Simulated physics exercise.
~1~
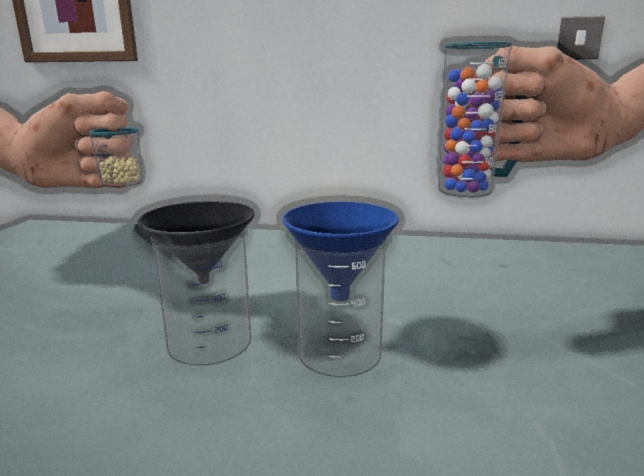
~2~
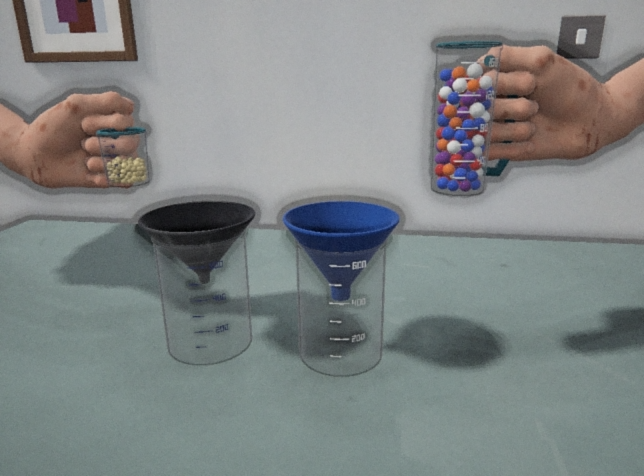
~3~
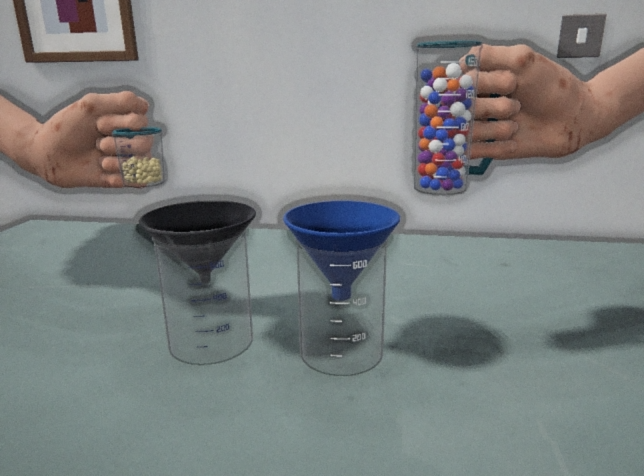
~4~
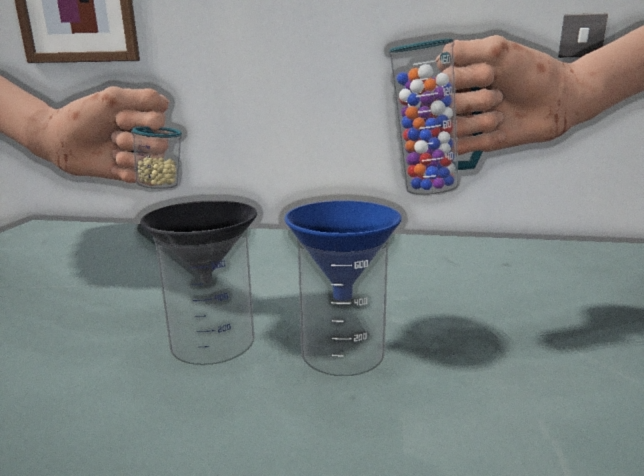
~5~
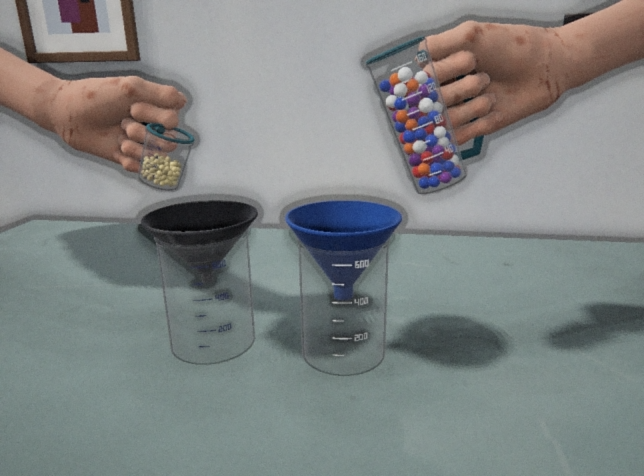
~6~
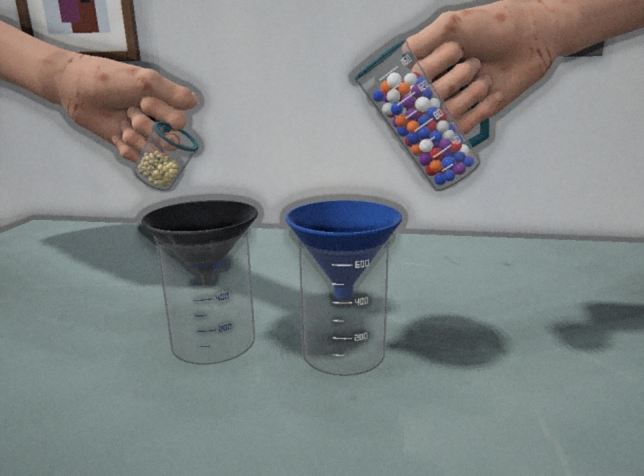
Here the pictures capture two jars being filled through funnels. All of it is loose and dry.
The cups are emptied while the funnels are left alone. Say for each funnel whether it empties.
Outcome: Left: Blockage, right: Blockage.
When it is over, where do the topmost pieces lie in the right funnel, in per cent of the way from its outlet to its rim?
Reading: Around 90 per cent.
Then, 0.21 s later than the last frame, left, every one still in the cup; right, every one still in the cup.
Then, 0.47 s later than the last frame, left, every one still in the cup; right, every one still in the cup.
Then, 0.75 s later than the last frame, left, roughly two thirds still in the cup, roughly a quarter in or over the funnel; right, the larger part still in the cup, roughly a quarter in or over the funnel.
When it is over, left, almost all stuck in the funnel, just a few down in the jar; right, almost all stuck in the funnel, just a few down in the jar, just a few beside the jar.
